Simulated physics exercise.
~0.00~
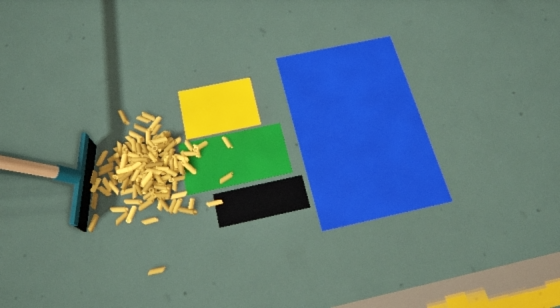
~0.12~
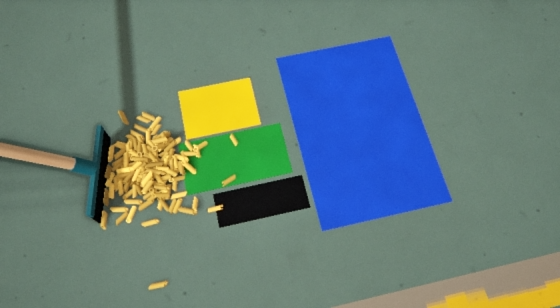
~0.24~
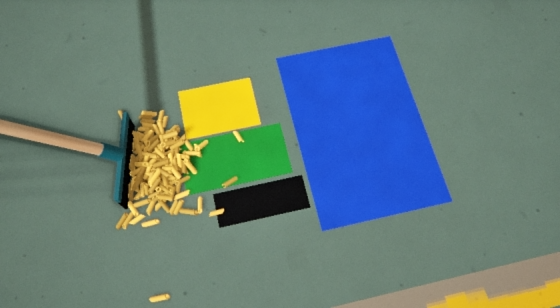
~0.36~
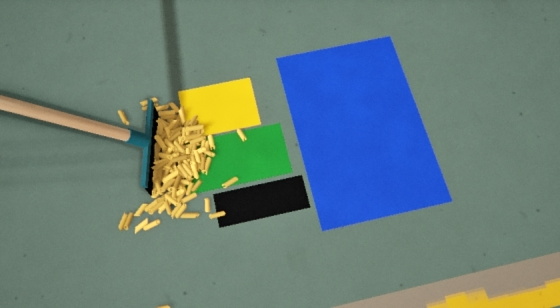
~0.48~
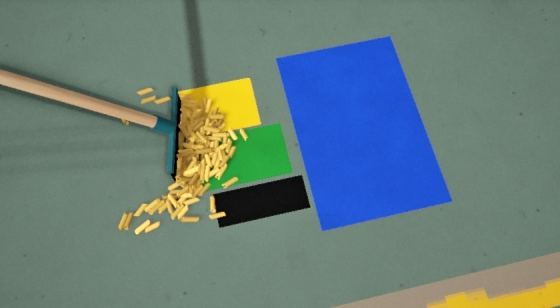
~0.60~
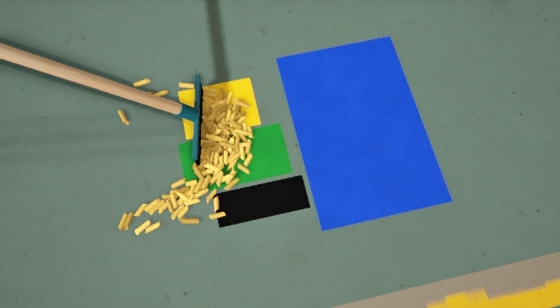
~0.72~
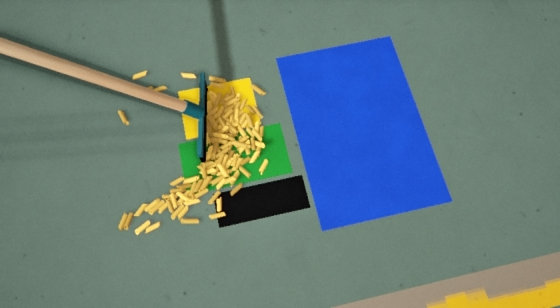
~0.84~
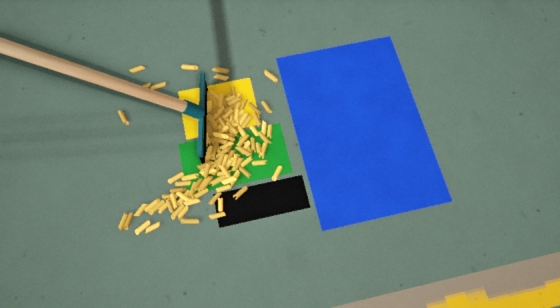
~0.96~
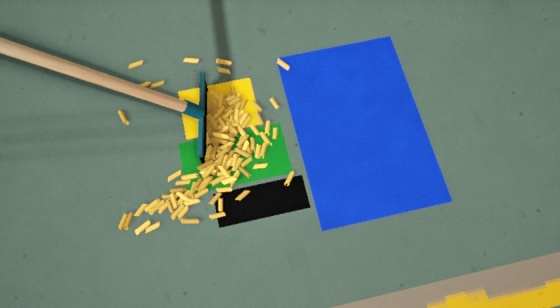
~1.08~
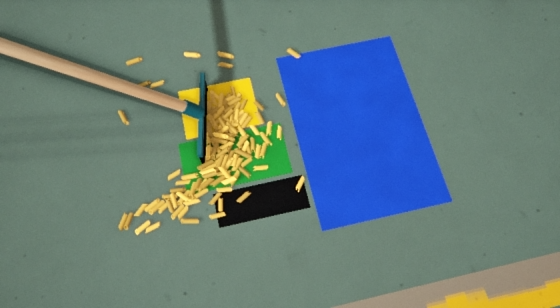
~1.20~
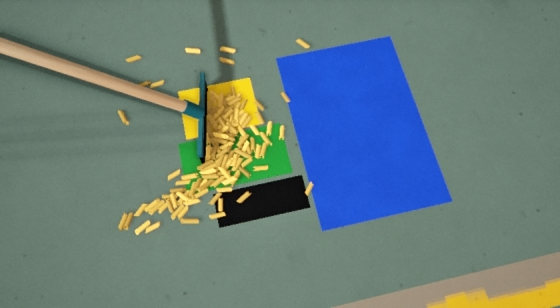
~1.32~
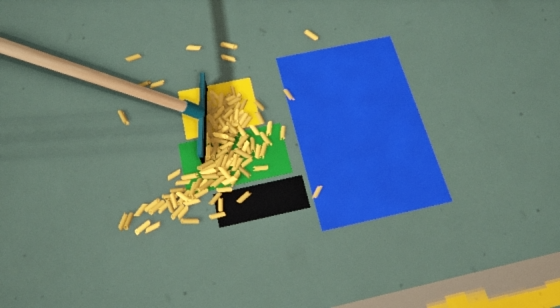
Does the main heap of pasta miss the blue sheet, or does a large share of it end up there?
The main heap misses the blue sheet. Large shares of the pasta end up on the green and yellow sheets instead, with only a little on the black one.
